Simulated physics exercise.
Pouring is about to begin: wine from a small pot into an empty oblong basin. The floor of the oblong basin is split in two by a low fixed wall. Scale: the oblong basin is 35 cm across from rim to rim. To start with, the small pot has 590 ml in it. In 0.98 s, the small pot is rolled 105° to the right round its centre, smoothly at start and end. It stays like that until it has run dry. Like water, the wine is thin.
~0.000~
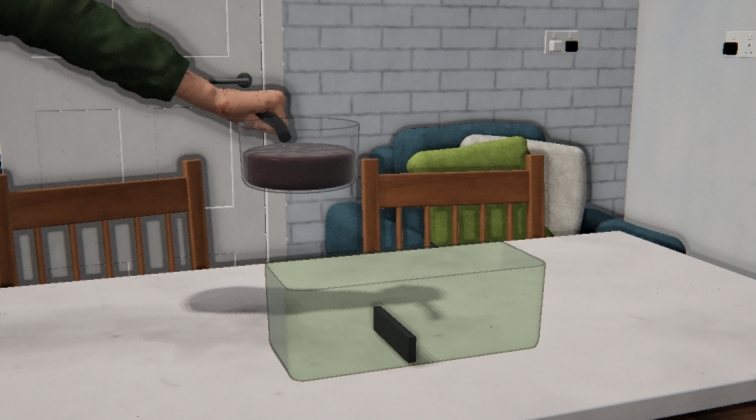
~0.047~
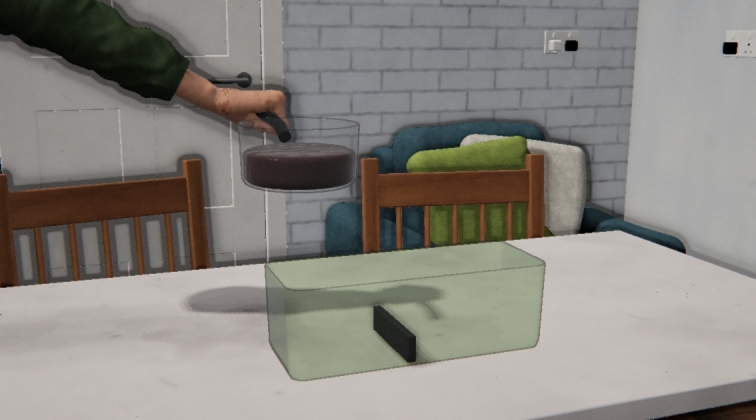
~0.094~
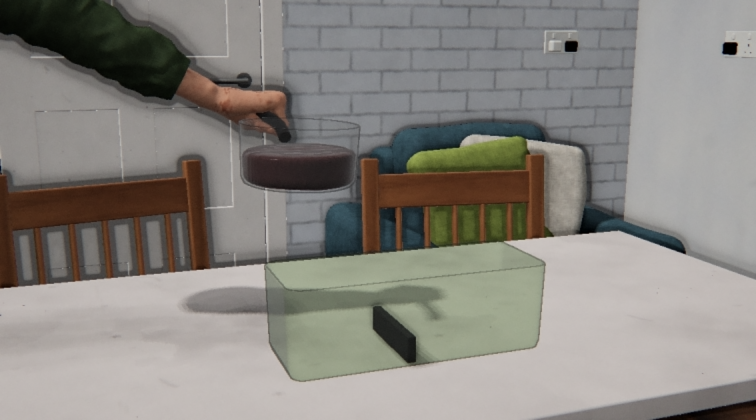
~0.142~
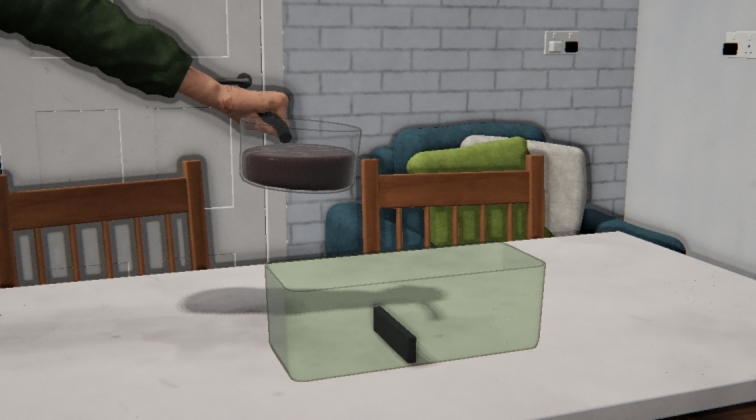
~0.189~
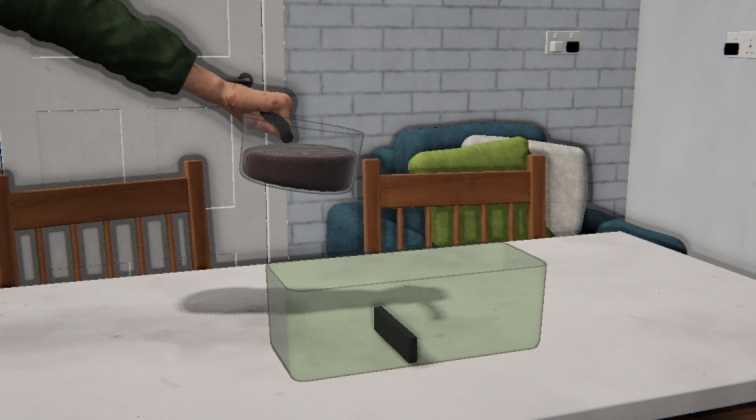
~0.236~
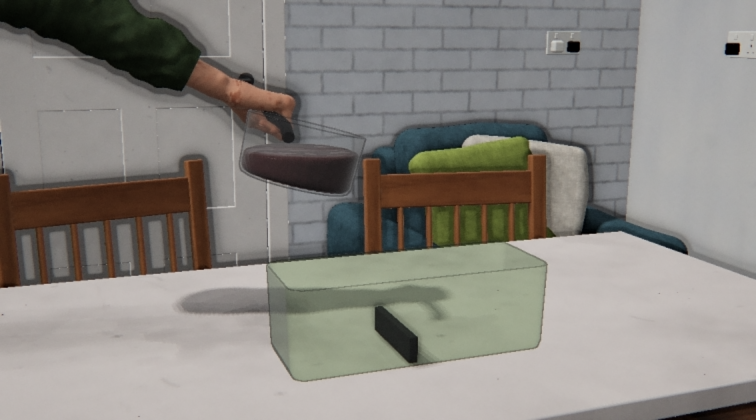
A hand slowly tilts a clear pot of dark wine rightward above an empty oblong basin.
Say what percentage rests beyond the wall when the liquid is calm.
Roughly 47 per cent rests beyond the wall.
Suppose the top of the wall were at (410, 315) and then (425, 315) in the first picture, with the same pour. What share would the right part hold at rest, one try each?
15 % and 5 %.
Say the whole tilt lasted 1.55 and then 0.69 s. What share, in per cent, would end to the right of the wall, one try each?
About 55 %, then about 40 %.
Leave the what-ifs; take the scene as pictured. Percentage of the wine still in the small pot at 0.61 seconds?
I'd put it near 60 percent.
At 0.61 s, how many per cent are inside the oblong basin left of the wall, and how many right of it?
Lab note: Left near 3 %, right near 2.
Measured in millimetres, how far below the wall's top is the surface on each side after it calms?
Left about 20 mm, while the right is about 24 mm.
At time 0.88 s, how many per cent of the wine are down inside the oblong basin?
That comes to about 74 percent.
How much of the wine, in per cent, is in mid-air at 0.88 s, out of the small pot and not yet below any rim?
Near 14 in a hundred.
After 0.61 s the tilt is 72° and 61 per cent is still to pour, 3 is left of the wall and 2 right of it.
After 0.88 s the tilt is 102° and 12 per cent is still to pour, 28 is left of the wall and 45 right of it.
After 1.17 s the tilt is 105° and 1 per cent is still to pour, 50 is left of the wall and 46 right of it.
After 1.48 s the tilt is 105° and 0 per cent is still to pour, 52 is left of the wall and 47 right of it.
In the end 52 per cent lies left of the wall, 47 right of it and 1 outside.
